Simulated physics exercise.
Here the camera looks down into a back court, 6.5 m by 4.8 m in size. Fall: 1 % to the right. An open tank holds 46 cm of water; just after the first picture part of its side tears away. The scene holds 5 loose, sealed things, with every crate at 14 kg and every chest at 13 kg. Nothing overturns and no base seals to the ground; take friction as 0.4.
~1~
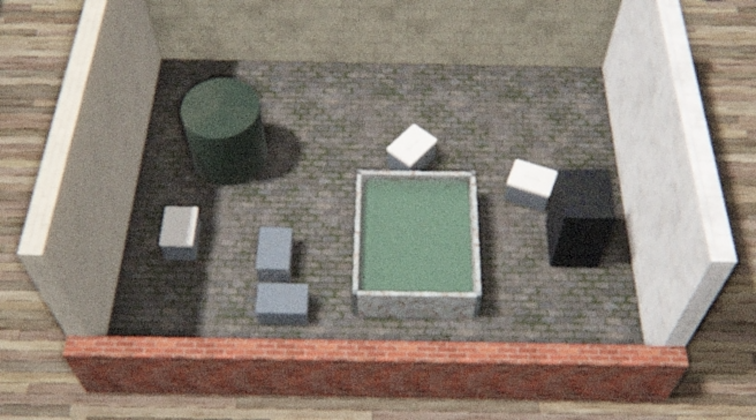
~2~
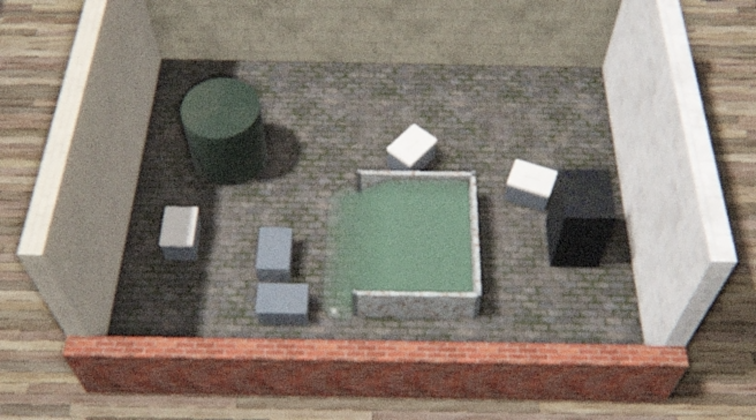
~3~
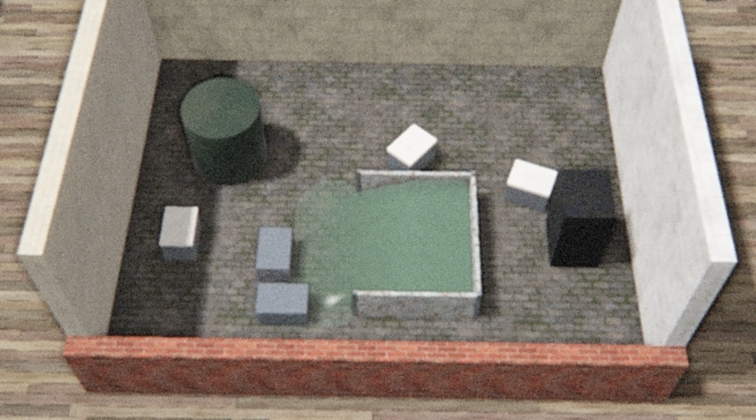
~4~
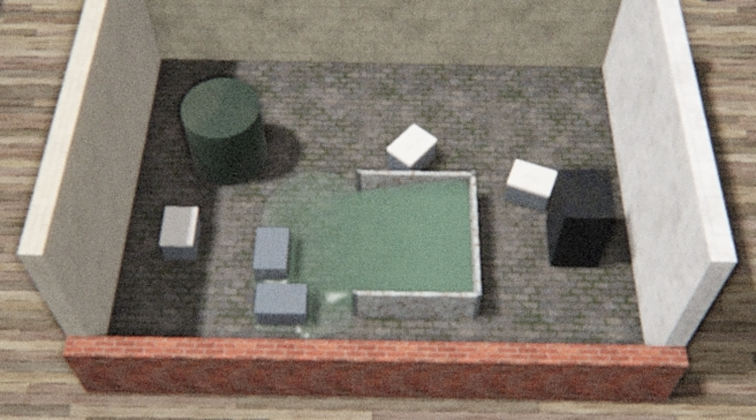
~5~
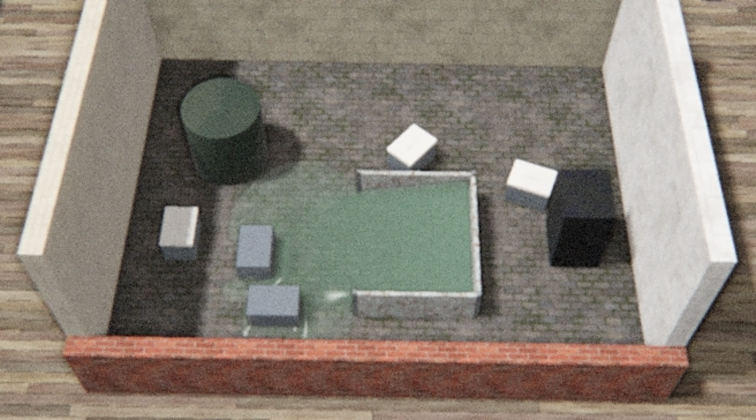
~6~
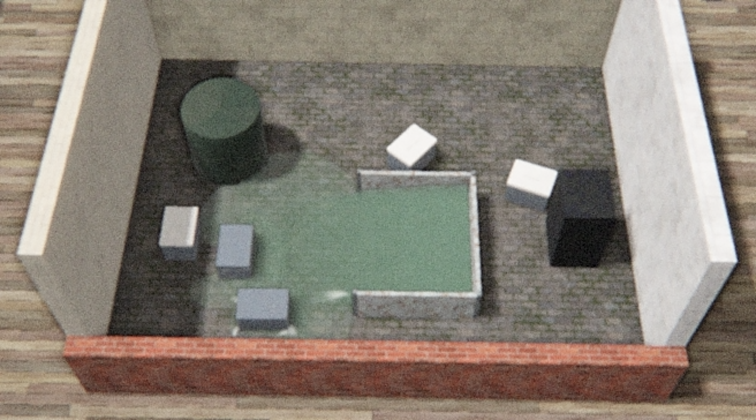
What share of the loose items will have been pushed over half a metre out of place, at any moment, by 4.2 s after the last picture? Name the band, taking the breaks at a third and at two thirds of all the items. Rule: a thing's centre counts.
I expect that share to be moderate, a third to two thirds.
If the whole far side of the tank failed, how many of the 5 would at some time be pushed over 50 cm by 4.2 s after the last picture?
1.
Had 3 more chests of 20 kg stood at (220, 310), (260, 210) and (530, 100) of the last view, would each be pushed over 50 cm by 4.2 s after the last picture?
First goes beyond, second goes beyond, third stays inside.
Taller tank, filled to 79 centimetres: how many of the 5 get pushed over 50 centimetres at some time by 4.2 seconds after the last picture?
Then it comes to 3.
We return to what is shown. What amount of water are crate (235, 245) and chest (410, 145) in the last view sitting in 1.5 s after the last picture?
First about 16 cm, second about 0 cm.
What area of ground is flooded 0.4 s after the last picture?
My estimate is roughly 9.5 m2.
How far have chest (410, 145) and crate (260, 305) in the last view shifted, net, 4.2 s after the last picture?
Distances: 0 cm; 120 cm.
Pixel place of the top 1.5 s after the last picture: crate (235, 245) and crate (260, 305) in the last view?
Estimated pixels: (136, 273) and (127, 321).
Then, 0.4 s after the last picture 2 of 5 are over 50 cm from their spots; 0 afloat.
Then, 1.5 s after the last picture 3 of 5 are over 50 cm from their spots; 3 afloat.
Then, 2.8 s after the last picture 2 of 5 are over 50 cm from their spots; 3 afloat.
Then, 4.2 s after the last picture 2 of 5 are over 50 cm from their spots, and 3 have been at some point; 3 afloat.
